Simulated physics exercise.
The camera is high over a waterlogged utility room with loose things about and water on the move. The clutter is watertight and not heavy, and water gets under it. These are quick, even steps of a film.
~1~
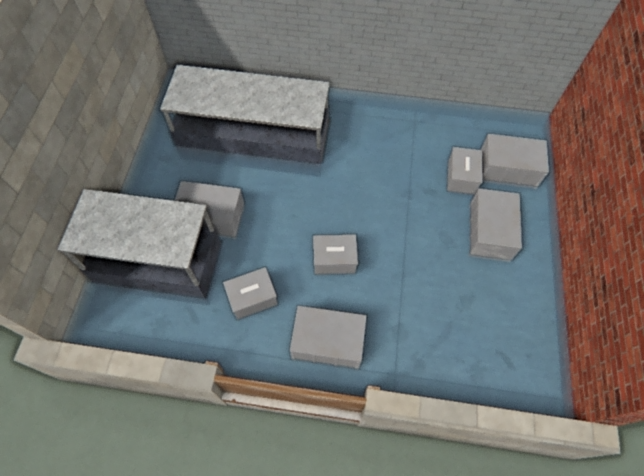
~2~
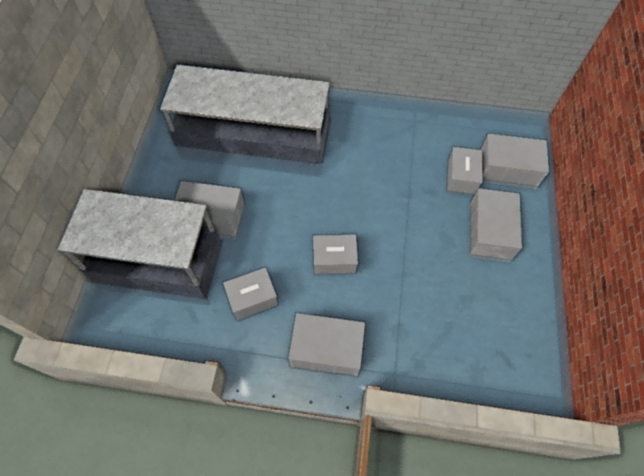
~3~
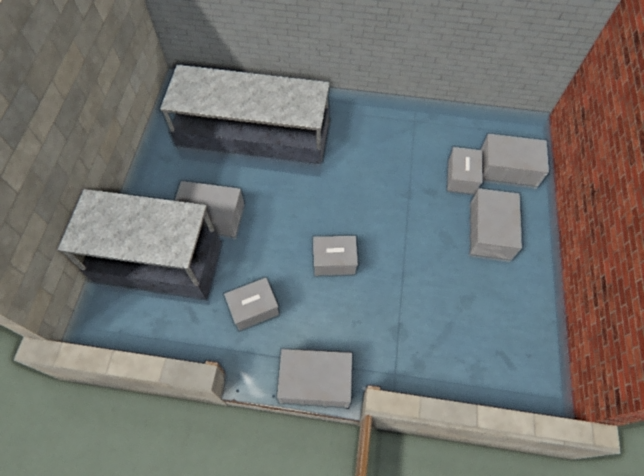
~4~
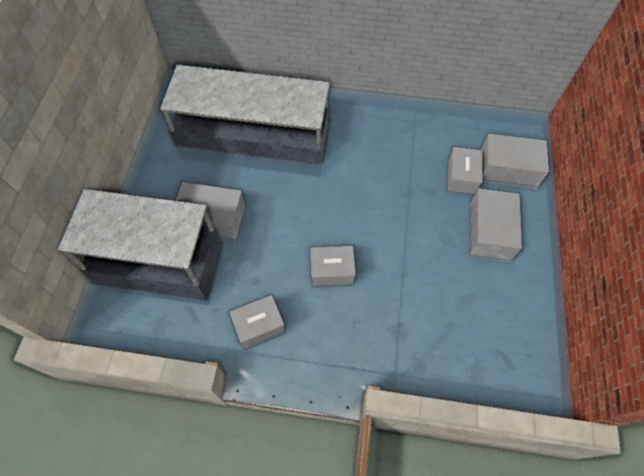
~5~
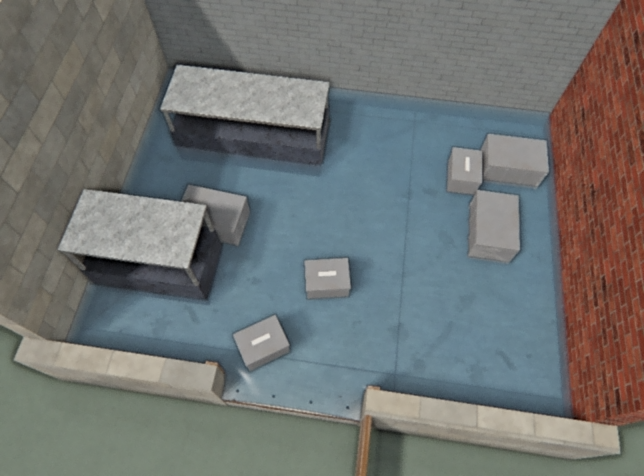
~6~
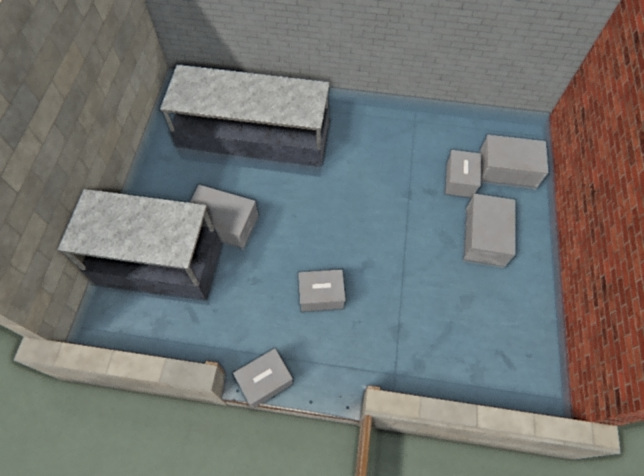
A large gray box drifted out through the front gap after its wooden gate swung open, and then a smaller box floated down into the opening while another slid slowly toward the front.
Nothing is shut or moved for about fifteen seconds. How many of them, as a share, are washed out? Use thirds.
Share: Two thirds or above.
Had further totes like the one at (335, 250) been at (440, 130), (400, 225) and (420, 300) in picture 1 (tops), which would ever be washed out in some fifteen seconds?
One after the other: No, carried outside, yes.
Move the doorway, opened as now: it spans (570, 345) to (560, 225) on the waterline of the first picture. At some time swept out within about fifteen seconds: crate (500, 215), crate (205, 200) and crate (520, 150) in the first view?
As listed: Yes, still in, out.
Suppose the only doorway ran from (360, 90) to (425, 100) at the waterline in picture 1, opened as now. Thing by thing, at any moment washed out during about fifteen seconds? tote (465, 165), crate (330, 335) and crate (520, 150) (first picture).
In that order: Out, kept in, out.
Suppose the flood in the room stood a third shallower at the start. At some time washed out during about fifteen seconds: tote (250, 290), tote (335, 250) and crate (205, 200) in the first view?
In turn: Carried outside, carried outside, gone.
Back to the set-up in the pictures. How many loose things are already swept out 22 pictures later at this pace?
That makes 4.
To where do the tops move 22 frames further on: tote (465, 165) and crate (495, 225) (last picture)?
At about (418, 265) and (383, 346).
A moment on, 2 of 7 are out; 5 afloat.
Next, 3 of 7 are out; 4 afloat.
Later, 4 of 7 are out; 3 afloat.
In the end, 5 of 7 are out; 2 afloat.
